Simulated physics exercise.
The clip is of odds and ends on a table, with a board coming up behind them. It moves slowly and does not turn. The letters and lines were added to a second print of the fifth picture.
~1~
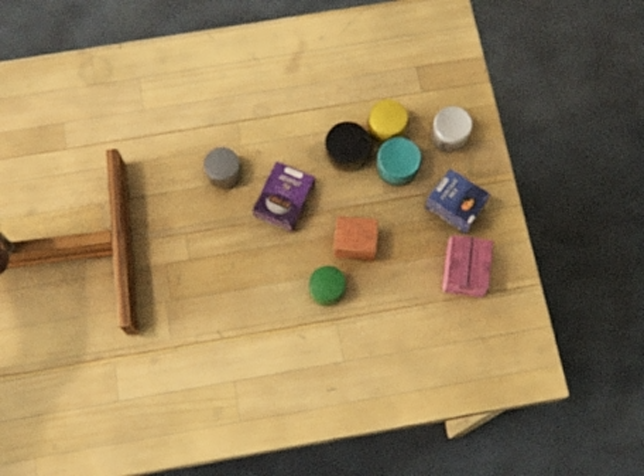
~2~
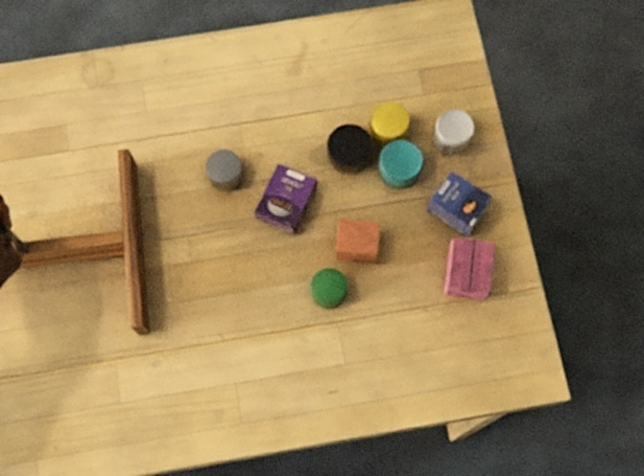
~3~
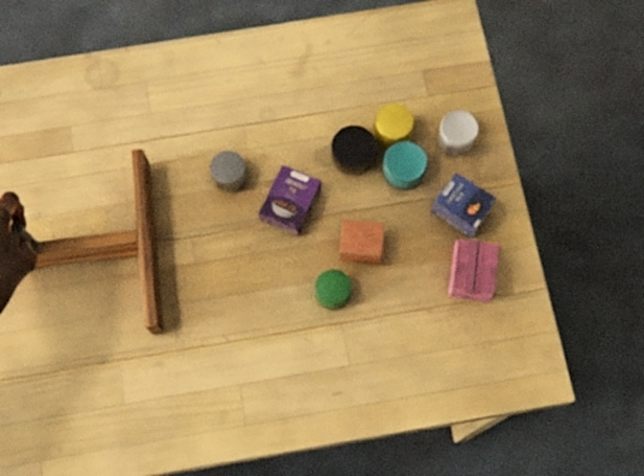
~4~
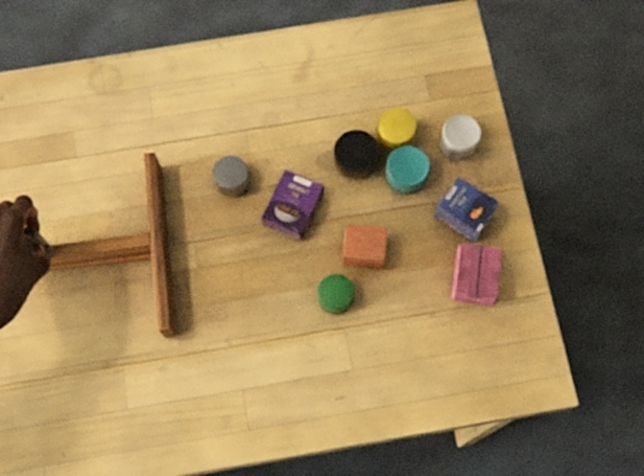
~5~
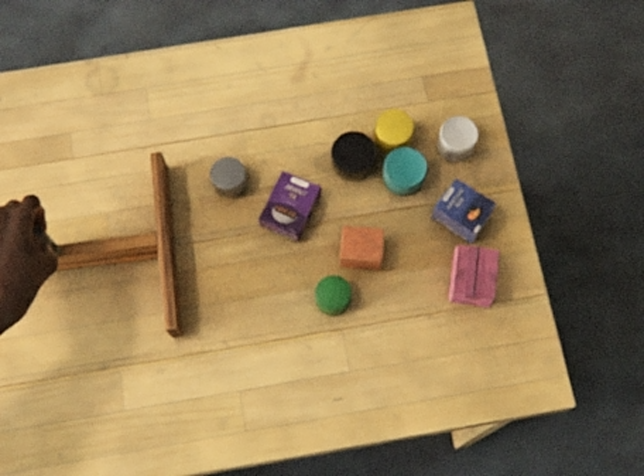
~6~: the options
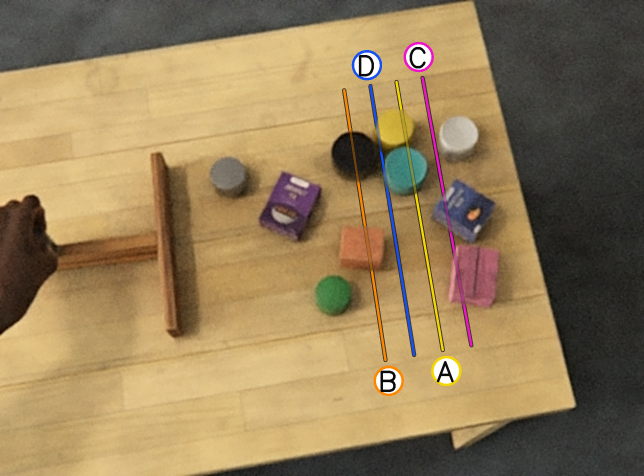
A hand slid a wooden board on a handle slowly to the right across a table, closing some of the gap to a loose group of small colourful pots and boxes, which stayed put.
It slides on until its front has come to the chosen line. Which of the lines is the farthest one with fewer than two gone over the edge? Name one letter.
It should halt at C.
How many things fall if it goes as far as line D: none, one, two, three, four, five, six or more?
By then, none.
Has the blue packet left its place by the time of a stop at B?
No.
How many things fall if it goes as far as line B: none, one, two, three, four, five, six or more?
By then, none.
On the marked copy, A at (419, 210); B at (364, 219); C at (446, 205); D at (391, 214).
Following C. Soon after the start, board (266, 221); grey pot (283, 169); purple packet (306, 205).
Later, board (366, 204); white jar (461, 137); turquoise tub (444, 170).
In the end, board (445, 191); turquoise tub (507, 149); white jar (495, 113); none fallen.
As for the rest, A is within the limit but short; B is within the limit but short; D is within the limit but short.
